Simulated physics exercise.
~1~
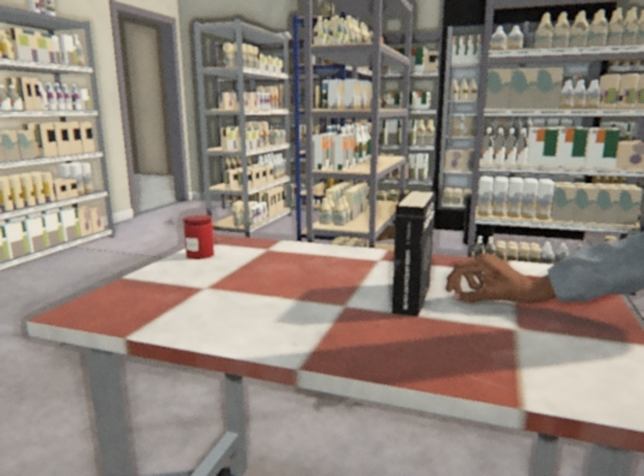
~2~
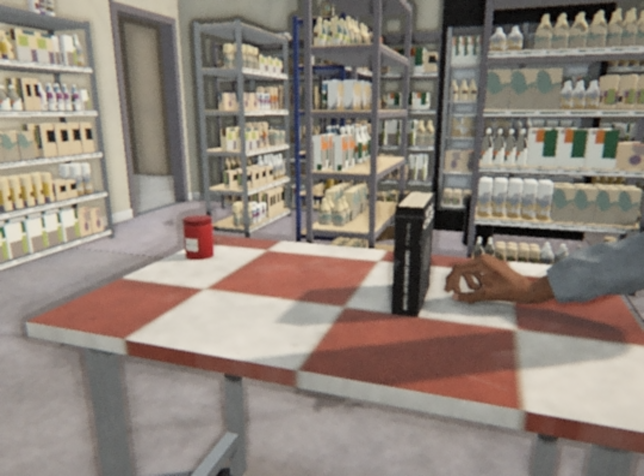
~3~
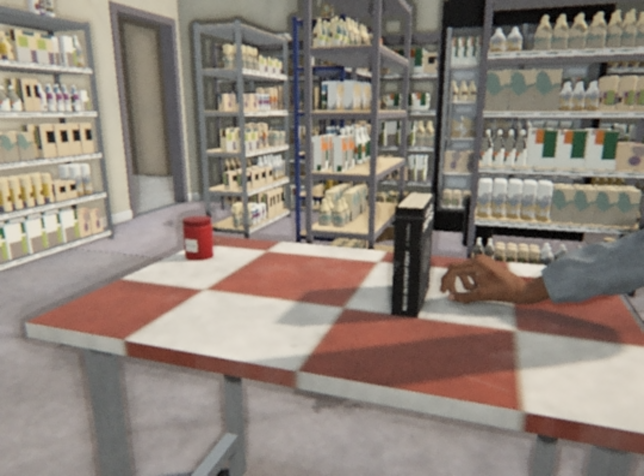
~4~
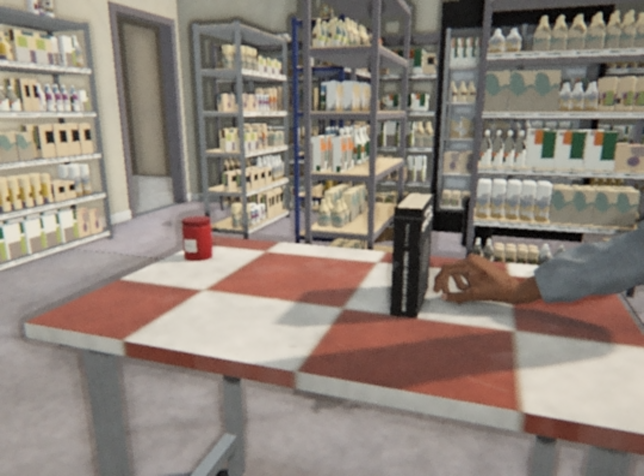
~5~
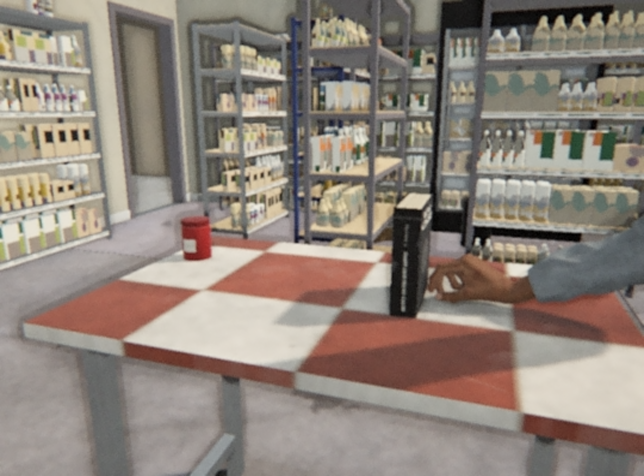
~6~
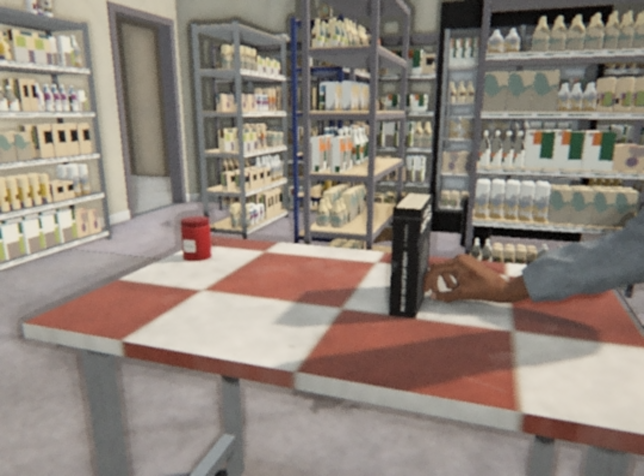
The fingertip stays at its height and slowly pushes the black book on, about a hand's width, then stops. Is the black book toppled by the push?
My guess is it holds firm.
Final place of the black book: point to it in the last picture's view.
The object ends up somewhere near (351, 246).
Then, 0.30 s on from there, black book shifted a little near (401, 251).
Then, 0.70 s on from there, black book shifted a little near (383, 249).
Then, 1.00 s on from there, black book shifted a little near (369, 248).
Then, 1.30 s on from there, black book shifted about its own width near (356, 247).
In the end, moved from the start, black book. At the end, from the last picture's camera, black book near (351, 246).
